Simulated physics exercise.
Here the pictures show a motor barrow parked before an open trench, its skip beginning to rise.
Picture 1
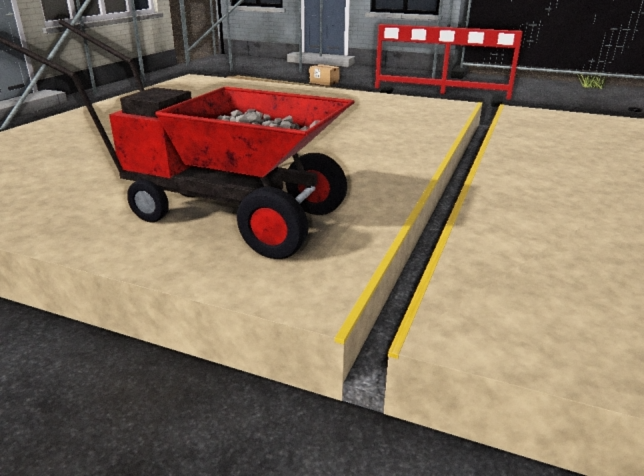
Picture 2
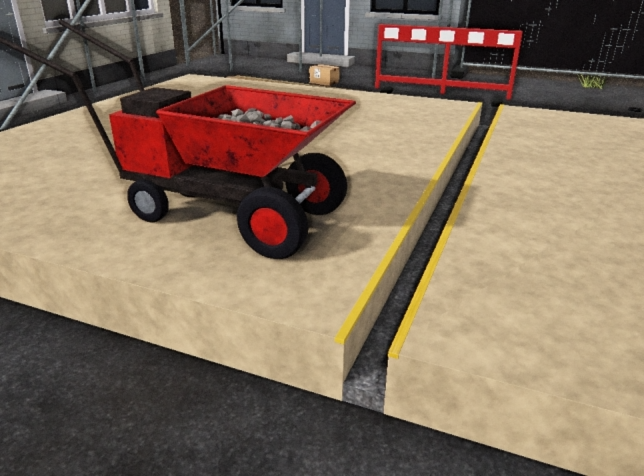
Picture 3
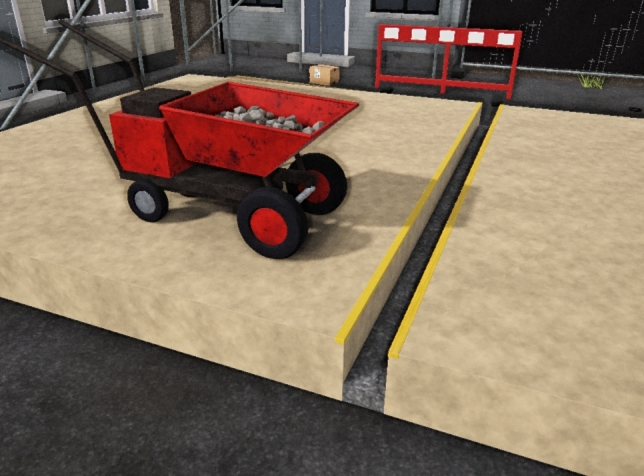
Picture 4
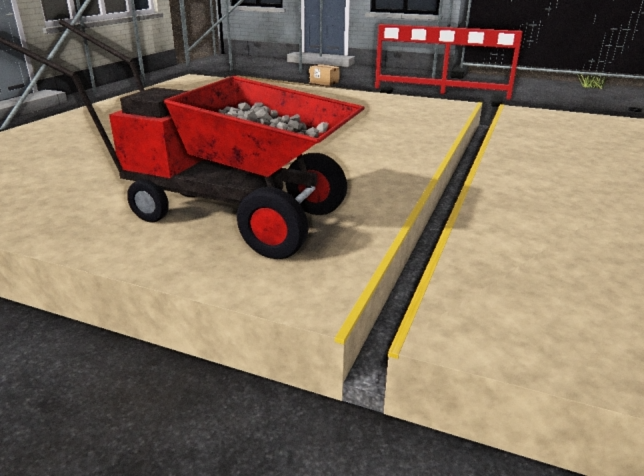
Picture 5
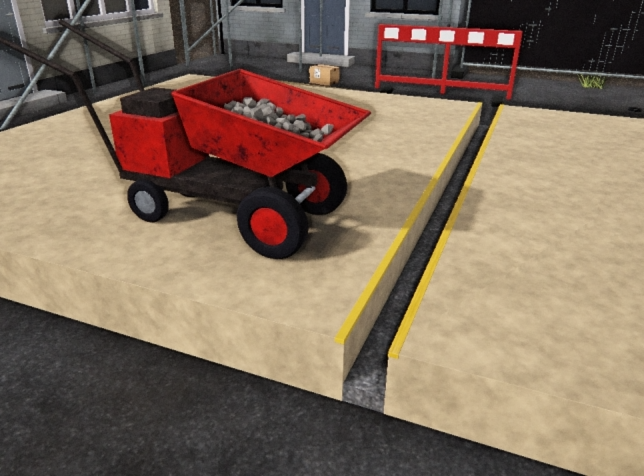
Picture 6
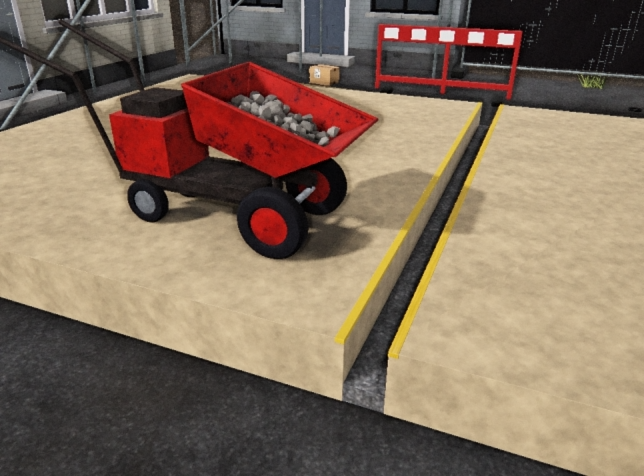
A red motor barrow loaded with broken stones stood still near a narrow, yellow-edged trench while its skip gradually tilted forward, the back rising and the front lip dipping slightly to the right.
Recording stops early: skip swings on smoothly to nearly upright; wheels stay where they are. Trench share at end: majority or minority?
Majority.
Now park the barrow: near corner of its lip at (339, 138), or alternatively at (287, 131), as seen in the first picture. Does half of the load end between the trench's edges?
Trial 1 falls short of half, trial 2 exceeds half.
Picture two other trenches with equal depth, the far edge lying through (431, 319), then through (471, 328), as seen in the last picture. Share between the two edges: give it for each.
First try: About 100 %; second try: About 100 %.
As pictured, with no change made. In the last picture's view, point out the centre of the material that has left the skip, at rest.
Somewhere close to (410, 276) in the last picture.
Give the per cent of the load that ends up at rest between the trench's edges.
Result: Some 90 % of the load.
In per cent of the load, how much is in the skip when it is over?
All told, it is near 0 percent.
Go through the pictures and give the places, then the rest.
The first frame shows lip of the skip (306, 133), level; top of the load (245, 133), broken stones; first edge of the trench (361, 302); far edge (411, 314), the trench under half as wide as the skip, and about as deep as wide.
The second frame shows lip of the skip (308, 134), level; top of the load (246, 132).
The third frame shows lip of the skip (312, 137), tipped barely; top of the load (239, 123).
The fourth frame shows lip of the skip (318, 141), tipped a little; top of the load (244, 120).
The fifth frame shows lip of the skip (326, 147), tipped a little; top of the load (238, 113).
The sixth frame shows lip of the skip (335, 155), tipped clearly; top of the load (246, 109); first edge of the trench (361, 302); far edge (411, 314).
Just after the last frame, skip tipped steeply; every one in the skip.
A moment on, skip tipped right over; the larger part in the skip; just a few short of the trench; roughly a quarter in or heaped over the trench.
Further on, skip tipped right over; just a few in the skip; just a few short of the trench; the larger part in or heaped over the trench; about a tenth beyond it.
When it is over, skip tipped right over; just a few short of the trench; almost all in or heaped over the trench; about a tenth beyond it.
